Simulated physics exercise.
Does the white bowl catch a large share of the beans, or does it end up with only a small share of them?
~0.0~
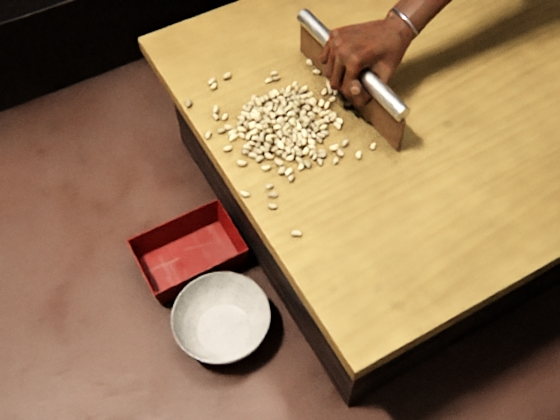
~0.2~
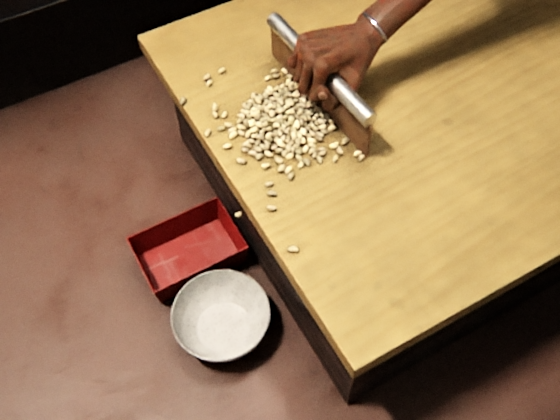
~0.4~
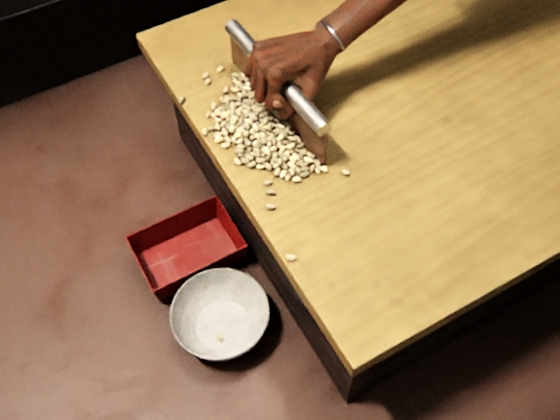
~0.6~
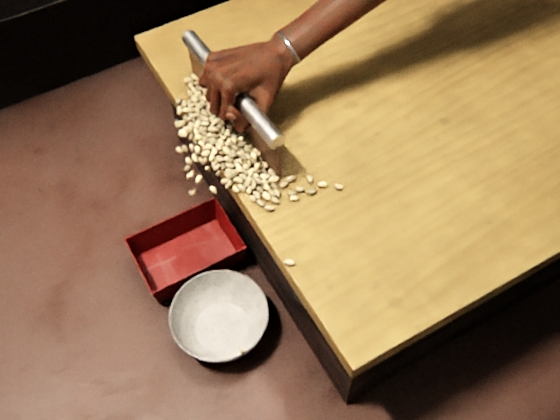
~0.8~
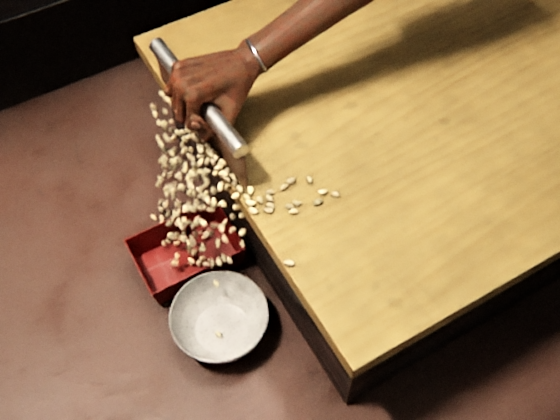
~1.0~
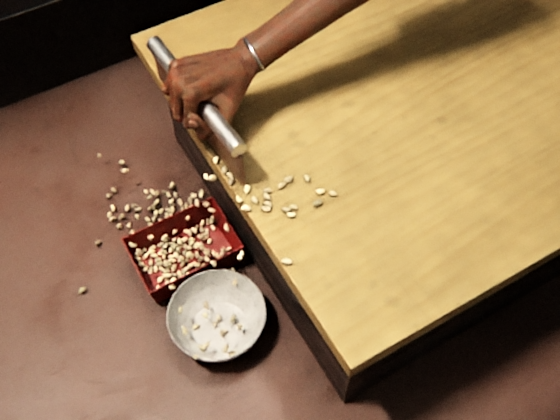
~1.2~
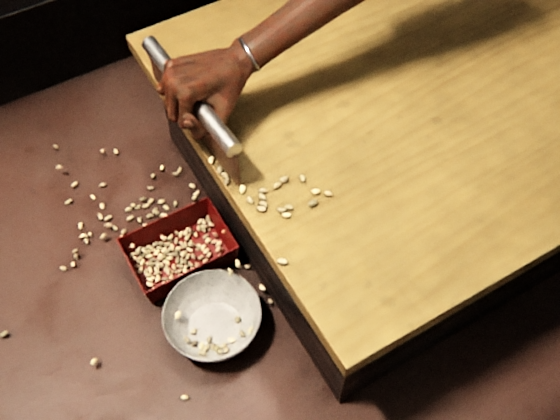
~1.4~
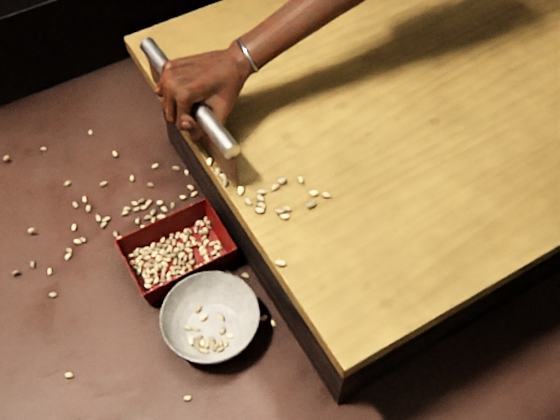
It ends up with only a small share. Far more beans land in the red tin, and a good many miss both containers and scatter over the floor.
